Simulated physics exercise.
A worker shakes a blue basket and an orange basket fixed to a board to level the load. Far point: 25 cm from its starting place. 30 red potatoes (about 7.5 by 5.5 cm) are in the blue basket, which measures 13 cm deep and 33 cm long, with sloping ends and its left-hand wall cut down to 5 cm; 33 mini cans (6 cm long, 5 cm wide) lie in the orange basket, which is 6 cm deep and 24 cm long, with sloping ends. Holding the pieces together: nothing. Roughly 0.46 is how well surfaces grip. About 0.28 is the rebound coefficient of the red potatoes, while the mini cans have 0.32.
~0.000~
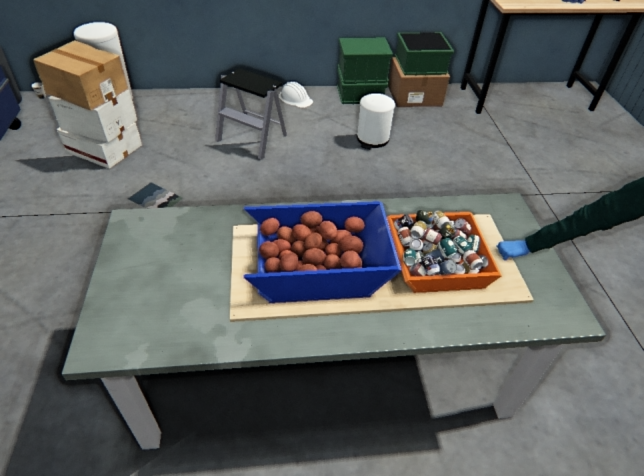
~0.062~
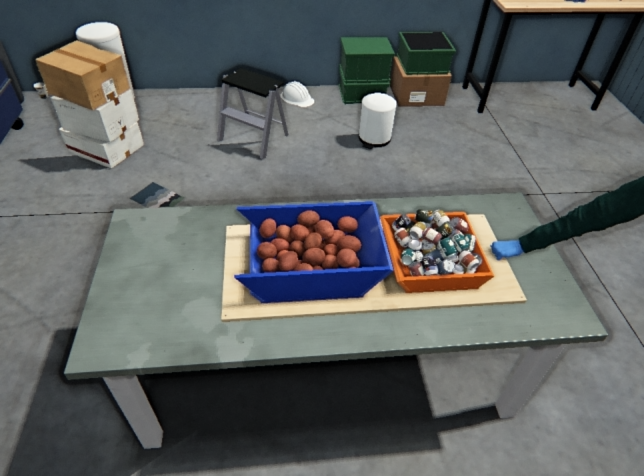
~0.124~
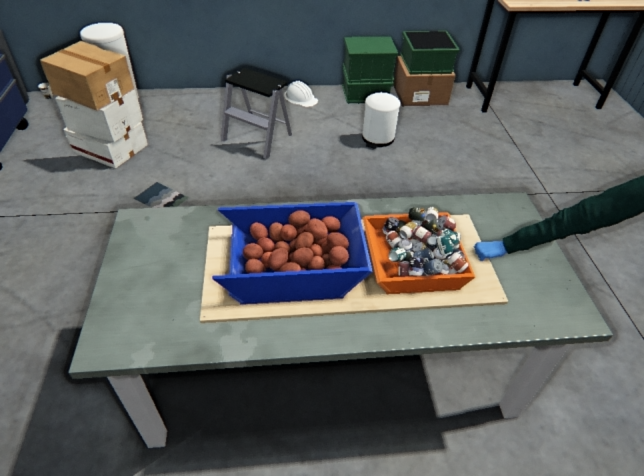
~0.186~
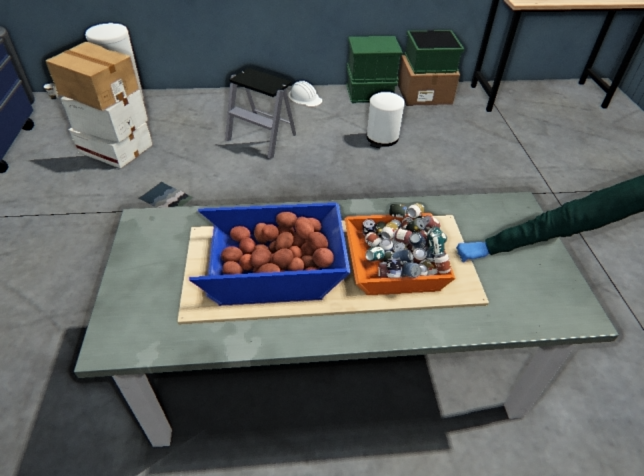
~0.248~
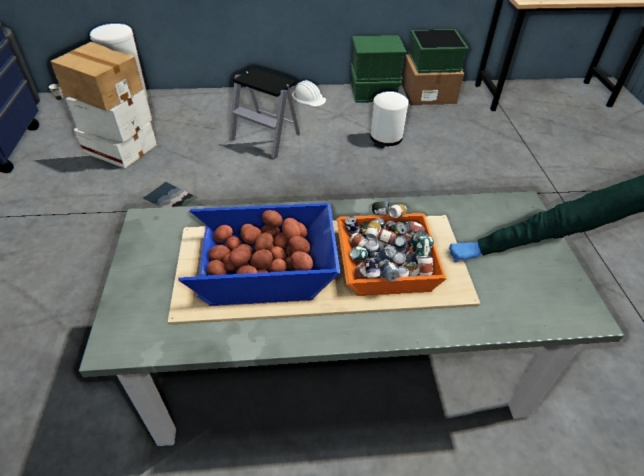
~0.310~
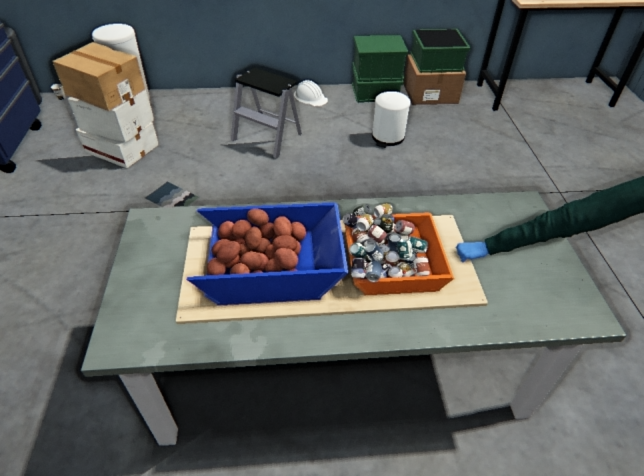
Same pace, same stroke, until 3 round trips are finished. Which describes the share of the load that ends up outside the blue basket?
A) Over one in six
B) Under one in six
(A) Over one in six.
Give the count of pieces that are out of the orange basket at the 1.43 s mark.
At that moment the orange basket count out stands near 20.
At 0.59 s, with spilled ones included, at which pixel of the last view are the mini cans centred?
At about (450, 243) in pixels.
After 0.59 s, blue basket 28 in, 2 out and orange basket 27 in, 6 out.
After 0.94 s, blue basket 23 in, 7 out and orange basket 19 in, 14 out.
After 1.43 s, blue basket 19 in, 11 out and orange basket 13 in, 20 out.
Outcome (at 2.06 s), blue basket 18 in, 12 out and orange basket 11 in, 22 out. Asked share, 12 of 30, 40 per cent.
